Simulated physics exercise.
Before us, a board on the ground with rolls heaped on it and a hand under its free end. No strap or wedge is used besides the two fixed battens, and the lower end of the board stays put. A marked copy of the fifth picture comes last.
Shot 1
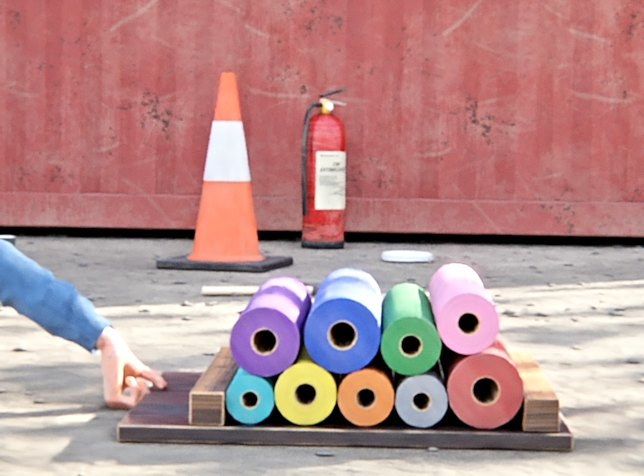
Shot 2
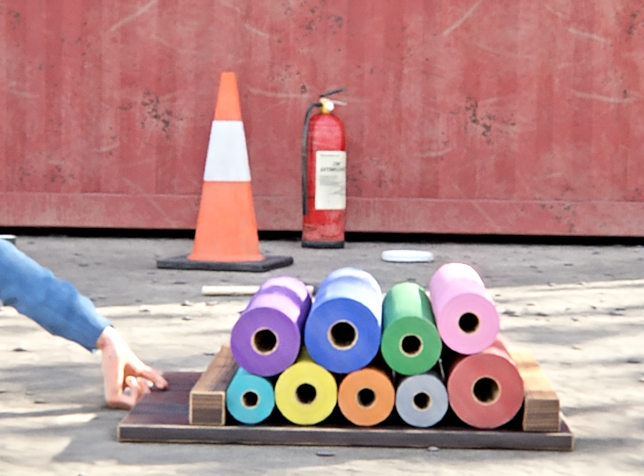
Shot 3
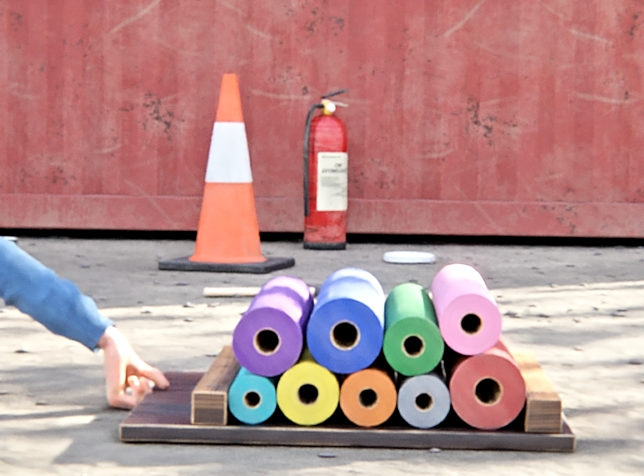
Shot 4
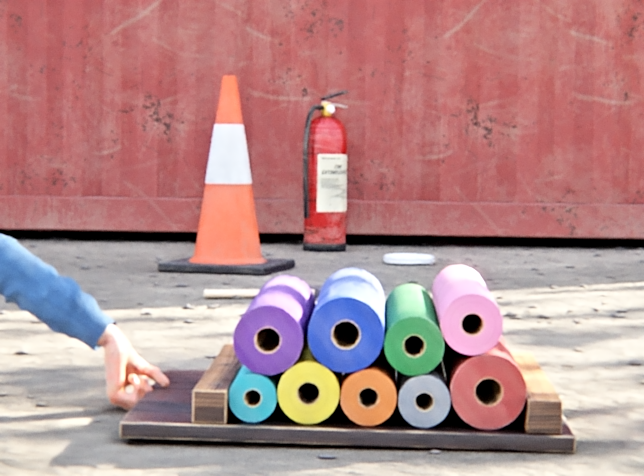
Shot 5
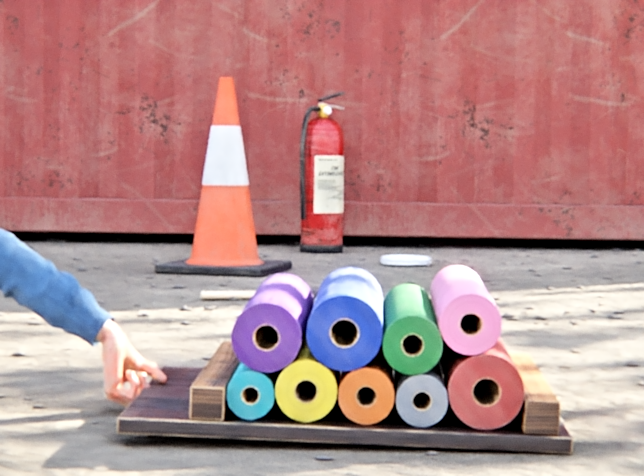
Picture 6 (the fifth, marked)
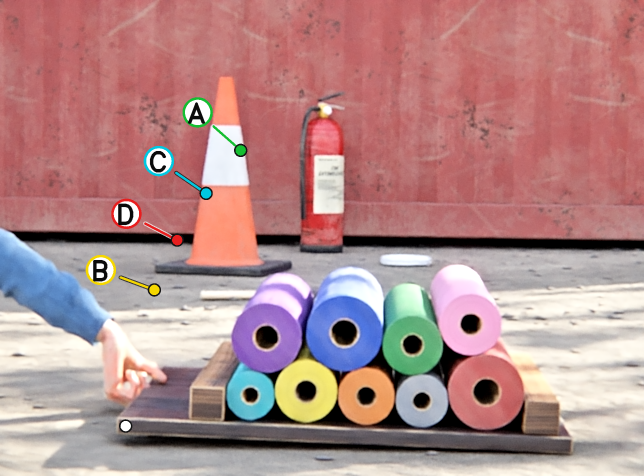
Outdoors by a red metal wall, a hand barely moves beside a board of colourful rolls.
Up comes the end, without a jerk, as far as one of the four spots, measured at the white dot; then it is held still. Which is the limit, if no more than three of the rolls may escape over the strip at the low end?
The highest mark that will do is C.
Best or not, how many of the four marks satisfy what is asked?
The number is three.
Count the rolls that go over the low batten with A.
It comes to four.
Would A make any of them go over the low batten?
At A: Yes.
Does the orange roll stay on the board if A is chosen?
Yes, with A.
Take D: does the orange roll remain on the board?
Yes.
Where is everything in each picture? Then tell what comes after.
The first picture shows red roll (486, 390); purple roll (265, 341); blue roll (342, 335).
The second picture shows blue roll (343, 335); green roll (411, 345).
The third picture shows board (350, 392); turquoise roll (253, 399); orange roll (368, 398).
The fourth picture shows board (351, 392); turquoise roll (253, 397); yellow roll (309, 393).
The fifth picture shows board (348, 390); turquoise roll (250, 395); yellow roll (306, 391).
On the marked copy, A at (241, 151); B at (155, 290); C at (206, 194); D at (177, 240); the white dot at (126, 426).
Following C. Soon after the start, board at 19°.
Later, board at 34°.
In the end, board at 34°, one over the low batten (pink).
As for the rest, A four over the low batten (purple, blue, green, pink); B one over the low batten (pink); D one over the low batten (pink).
